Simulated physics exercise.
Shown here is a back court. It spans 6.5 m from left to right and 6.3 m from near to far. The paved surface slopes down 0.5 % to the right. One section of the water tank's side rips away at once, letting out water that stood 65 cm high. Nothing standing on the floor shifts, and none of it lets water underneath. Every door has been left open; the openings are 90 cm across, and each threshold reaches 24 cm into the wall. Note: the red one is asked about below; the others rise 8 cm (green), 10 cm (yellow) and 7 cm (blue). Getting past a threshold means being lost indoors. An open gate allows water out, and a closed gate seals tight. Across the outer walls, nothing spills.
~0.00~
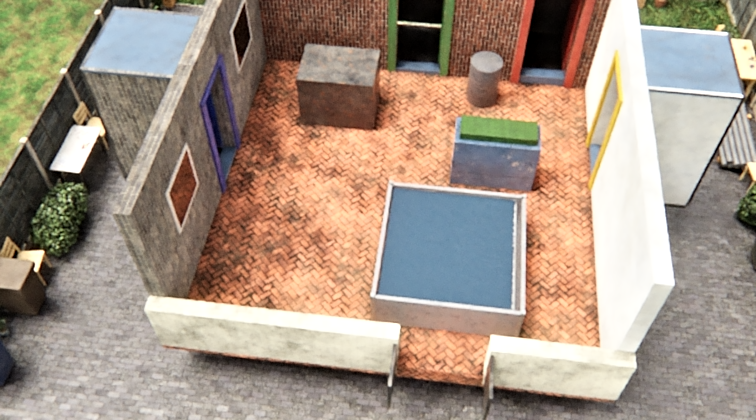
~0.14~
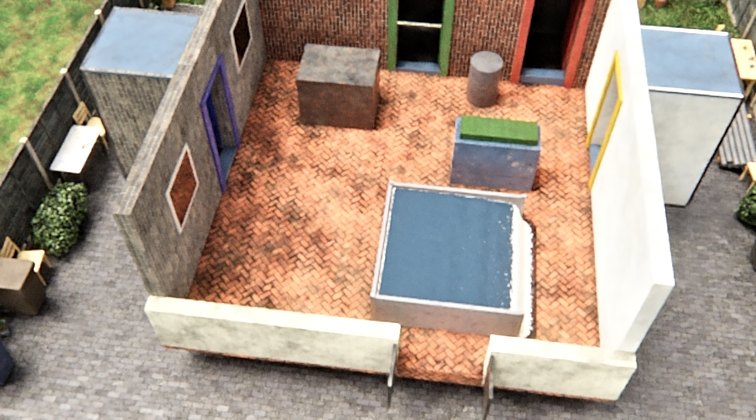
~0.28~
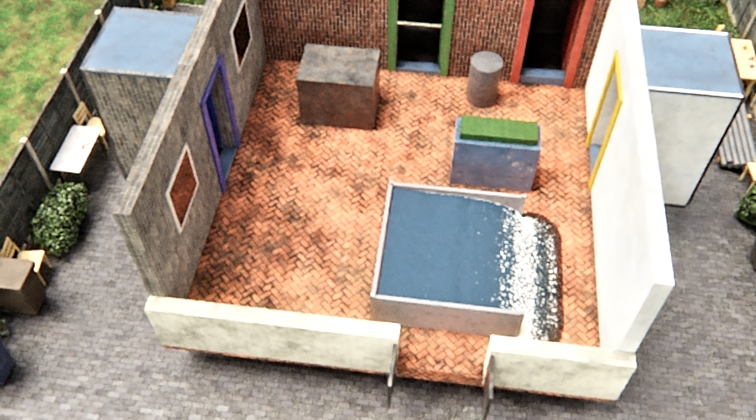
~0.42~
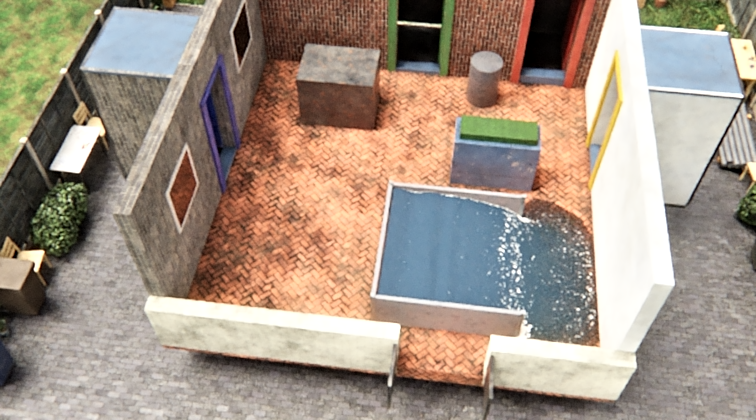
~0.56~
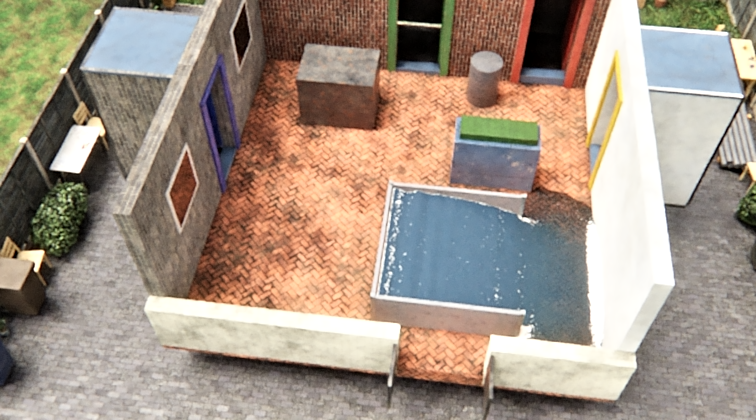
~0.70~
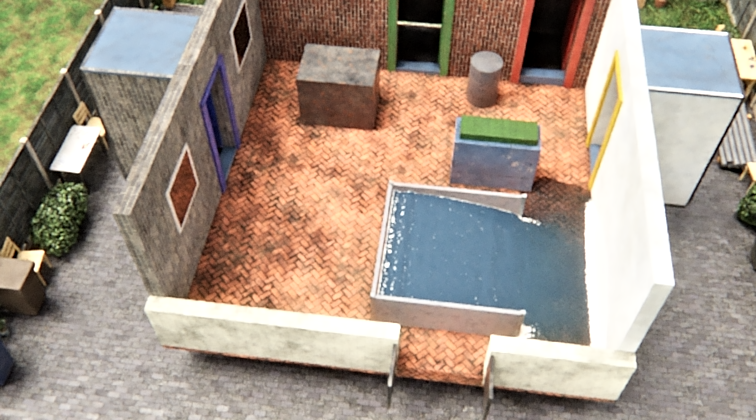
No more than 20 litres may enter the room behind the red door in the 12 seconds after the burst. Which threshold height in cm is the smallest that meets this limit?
A height of roughly 24 cm.
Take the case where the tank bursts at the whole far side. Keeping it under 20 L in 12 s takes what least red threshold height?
At least roughly 11.5 centimetres tall.
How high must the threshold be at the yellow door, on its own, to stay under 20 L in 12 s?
For yellow, a step near 10.5 cm.
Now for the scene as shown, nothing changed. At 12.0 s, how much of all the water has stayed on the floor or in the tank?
Water still present: Approx. 88 %.
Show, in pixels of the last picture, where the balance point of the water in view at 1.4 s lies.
Roughly (505, 276).
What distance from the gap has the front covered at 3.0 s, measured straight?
4.8 metres.
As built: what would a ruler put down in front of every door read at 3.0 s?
Depth (cm): Red 31 / green 1 / yellow 12 / blue 0.
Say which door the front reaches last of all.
I'd say the blue one.
After 1.4 s water covers 15 % of the floor, deepest (57 cm) near (602, 376); it has not reached the red door.
After 3.0 s water covers 40 % of the floor, deepest (32 cm) near (558, 91); 31 cm at the red door, 12 litres in over its 19 cm threshold.
After 12.0 s water covers 95 % of the floor, deepest (13 cm) near (224, 330); 11 cm at the red door, 71 litres in over its 19 cm threshold.
At the red door as built, the water arrived by 2.1 s and peaked near 31 cm at 3.0 s.
Run again over the same 12 s with other heights there, 47 litres in over 21 cm, 5 litres over 28 cm. The limit of 20 litres is kept from about 24 cm up.
